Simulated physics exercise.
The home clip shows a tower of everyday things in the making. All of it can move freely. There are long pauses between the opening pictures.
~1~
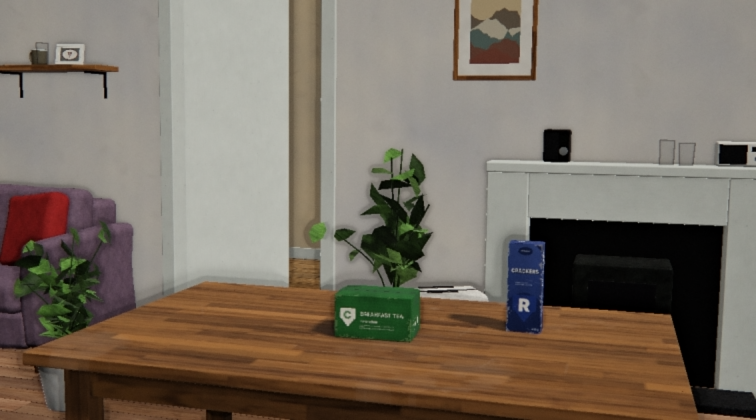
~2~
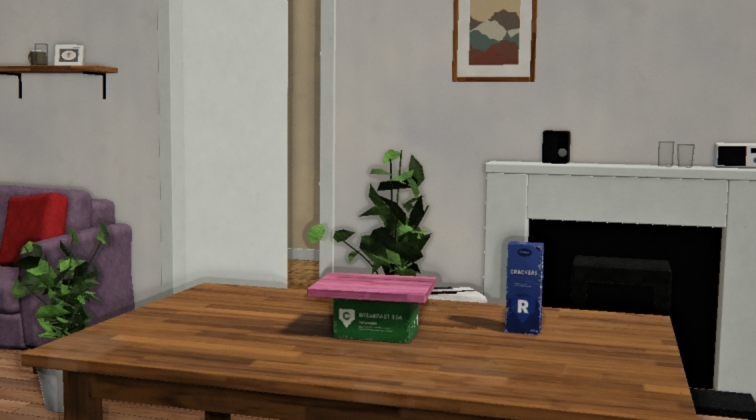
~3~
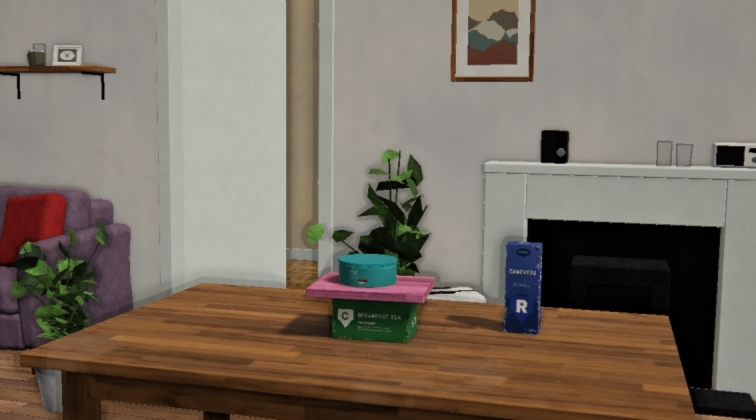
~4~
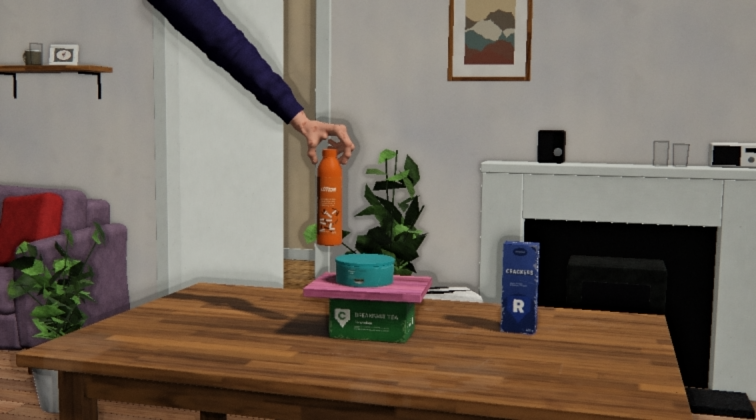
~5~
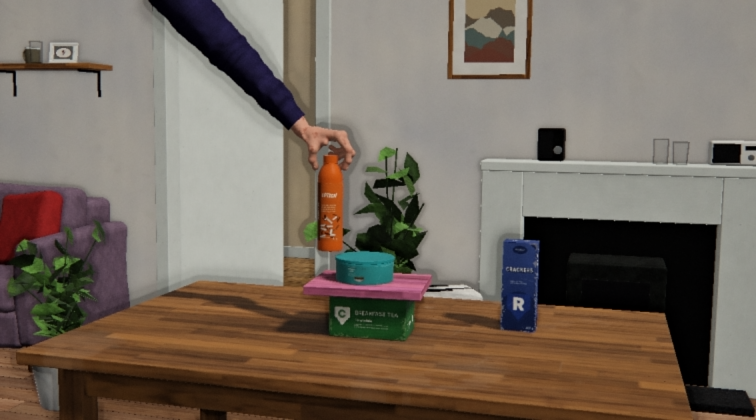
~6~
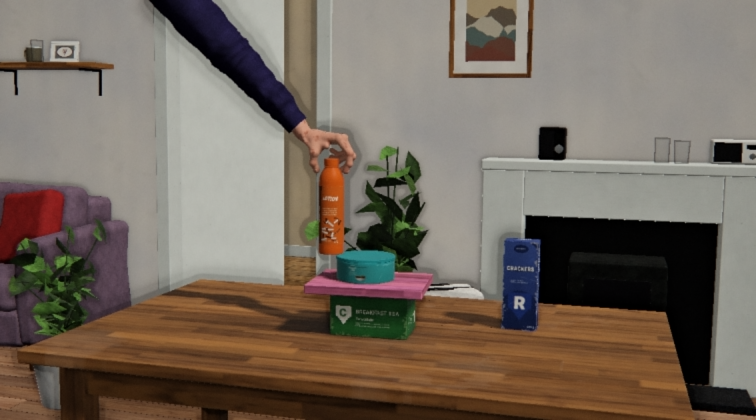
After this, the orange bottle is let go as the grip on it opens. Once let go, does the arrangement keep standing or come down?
The arrangement comes down.
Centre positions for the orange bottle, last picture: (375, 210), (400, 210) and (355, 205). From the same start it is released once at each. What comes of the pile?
Well, on the first go it stays steady, on the second it tumbles down, and on the third it stays steady.
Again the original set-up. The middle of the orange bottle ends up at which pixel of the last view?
I'd say around (256, 309) in the last view.
Then, 0.40 s after the last picture, orange bottle now fallen.
Then, 0.60 s after the last picture, things are still on the move.
At rest, fallen, orange bottle; the other 4 in place. Seen from the same camera at the end, orange bottle near (256, 309). The pile loses its balance.
